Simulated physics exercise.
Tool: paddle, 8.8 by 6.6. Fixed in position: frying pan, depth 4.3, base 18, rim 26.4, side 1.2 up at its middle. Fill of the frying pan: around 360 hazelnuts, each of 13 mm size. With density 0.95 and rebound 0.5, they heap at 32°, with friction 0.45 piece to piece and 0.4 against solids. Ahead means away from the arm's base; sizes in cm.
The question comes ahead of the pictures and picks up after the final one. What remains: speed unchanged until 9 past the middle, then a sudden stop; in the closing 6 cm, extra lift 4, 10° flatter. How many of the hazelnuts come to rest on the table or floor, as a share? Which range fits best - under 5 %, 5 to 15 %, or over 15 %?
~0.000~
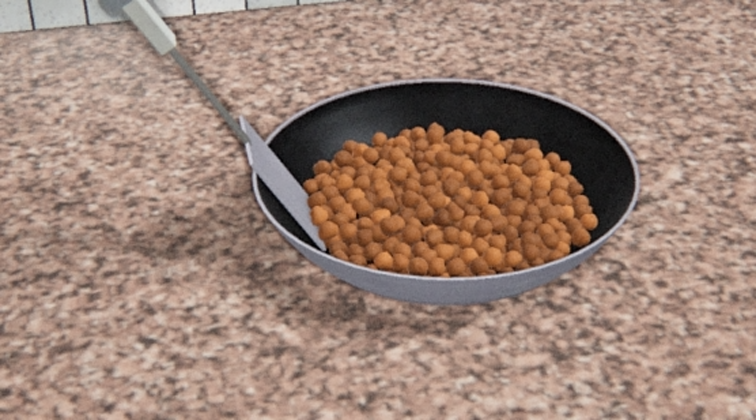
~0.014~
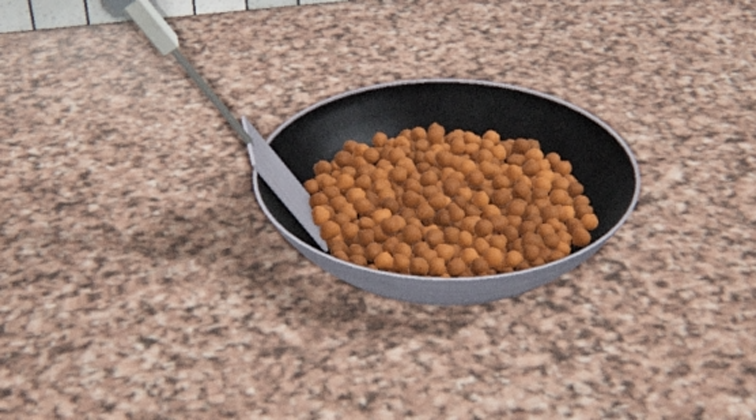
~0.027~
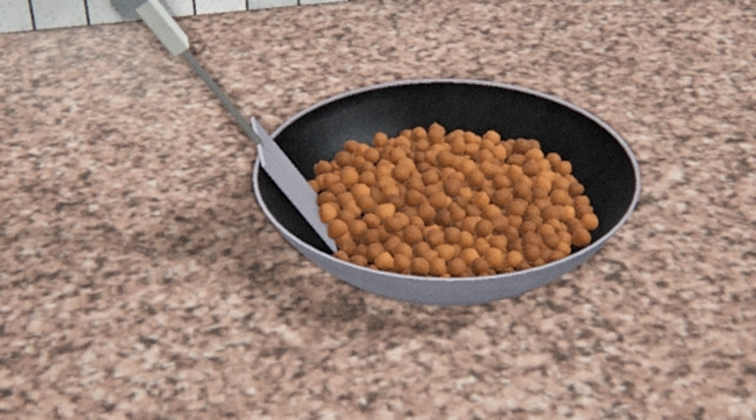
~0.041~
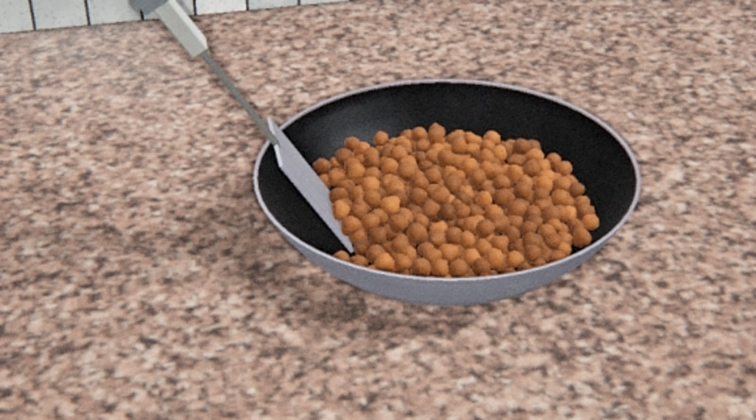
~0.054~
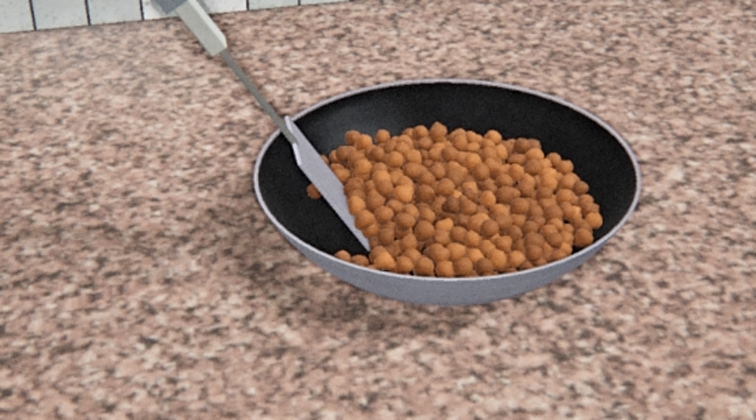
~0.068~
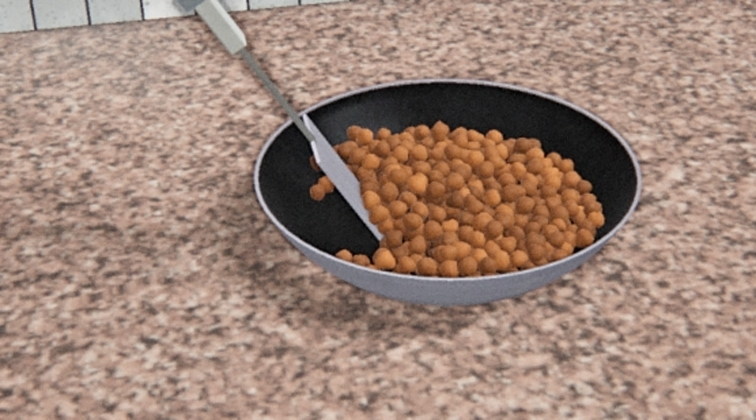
The range that fits: Over 15 %.
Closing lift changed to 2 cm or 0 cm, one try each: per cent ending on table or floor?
Roughly 20 % and then 15 %.
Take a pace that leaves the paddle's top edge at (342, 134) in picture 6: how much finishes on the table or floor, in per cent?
Estimate: Close to 25 %.
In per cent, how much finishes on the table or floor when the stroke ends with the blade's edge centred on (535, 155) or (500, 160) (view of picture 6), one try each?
About 10 and 5 per cent.
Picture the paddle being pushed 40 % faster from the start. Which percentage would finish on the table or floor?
In that case, around 20 per cent would end on the table or floor.
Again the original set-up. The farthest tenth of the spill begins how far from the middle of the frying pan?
I'd put it at about 50 centimetres.
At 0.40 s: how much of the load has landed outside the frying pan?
Estimate: About 15 percent.
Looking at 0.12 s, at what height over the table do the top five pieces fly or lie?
6 cm.
By 0.12 s, sloping 59°, highest piece 6 above the table; 363 in the frying pan.
By 0.18 s, sloping 56°, highest piece 7 above the table; 363 in the frying pan.
By 0.40 s, sloping 49°, highest piece 9 above the table; 291 in the frying pan, 62 on the table or floor, 10 on the blade or in flight.
By 1.45 s, sloping 49°, highest piece 4 above the table; 291 in the frying pan, 72 on the table or floor.
Final count, 291 in the frying pan, 72 on the table or floor. That is 20 % on the table or floor.
